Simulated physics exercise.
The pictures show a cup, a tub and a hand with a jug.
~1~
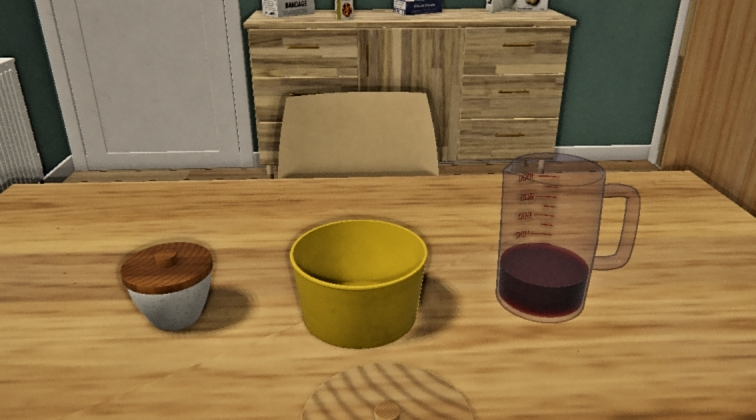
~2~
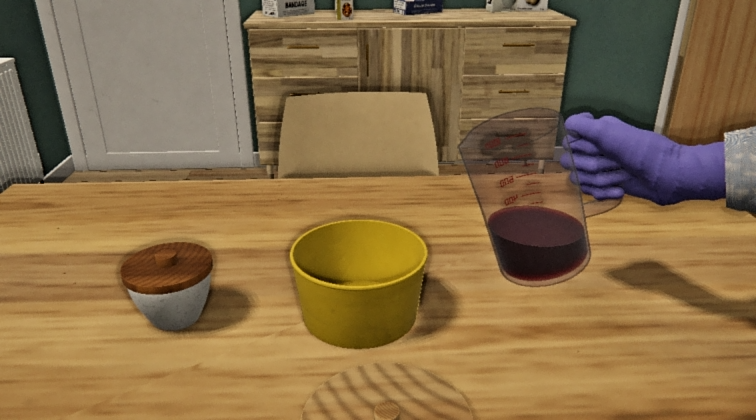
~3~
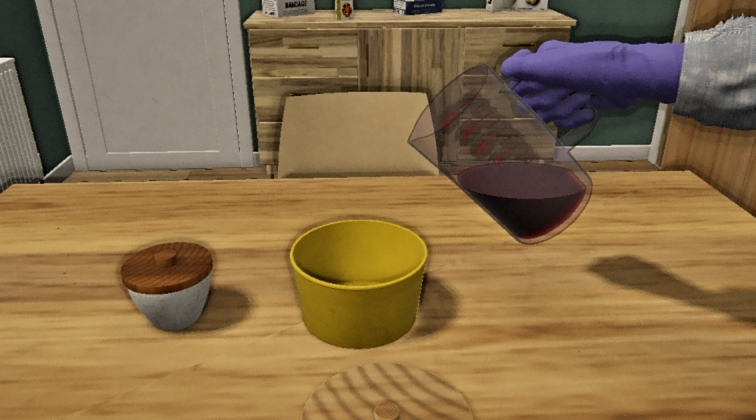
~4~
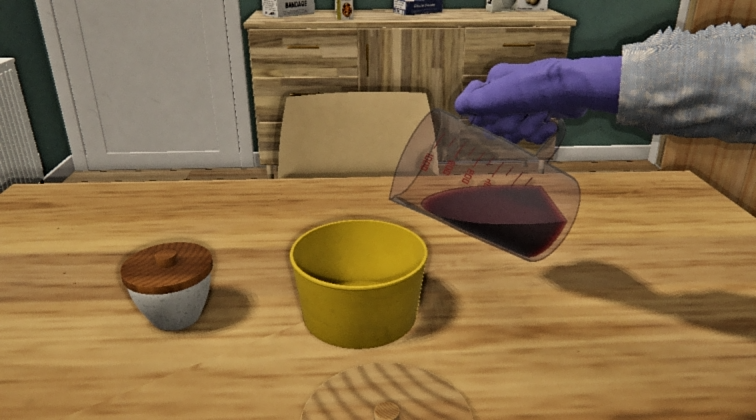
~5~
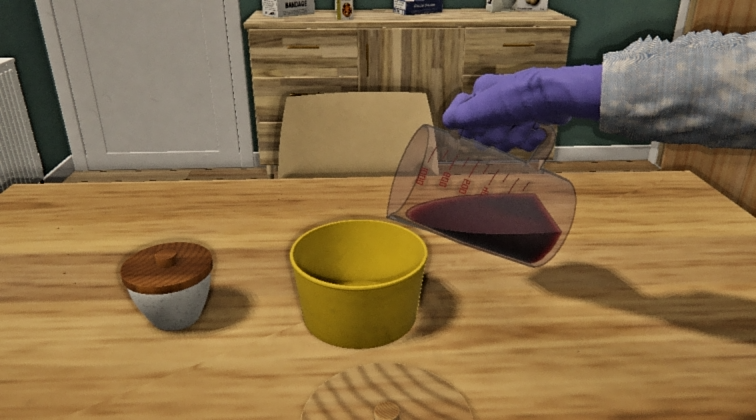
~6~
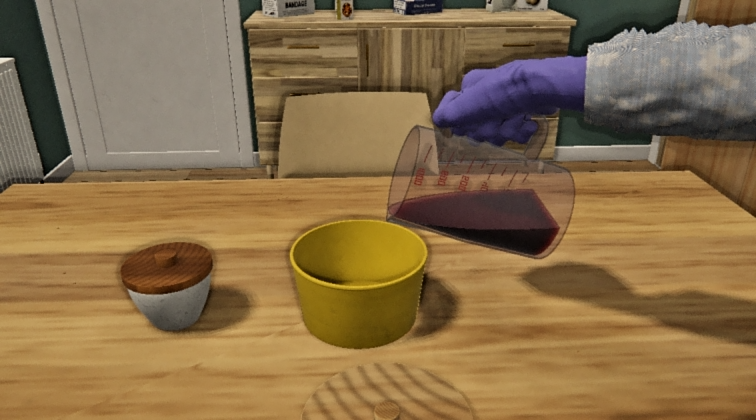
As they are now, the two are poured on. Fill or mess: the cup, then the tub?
The cup gets none inside and the tub catches it.
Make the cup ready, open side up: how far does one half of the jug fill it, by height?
Some 75 per cent.
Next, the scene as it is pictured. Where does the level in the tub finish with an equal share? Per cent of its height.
Near 15 in a hundred.
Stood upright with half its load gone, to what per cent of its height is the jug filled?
Near 15 in a hundred.
Next, the grape juice goes into the tub.
After that, it hits the lid of the cup and runs off.
Finally, the tub has its share inside; the cup is empty, in a puddle.
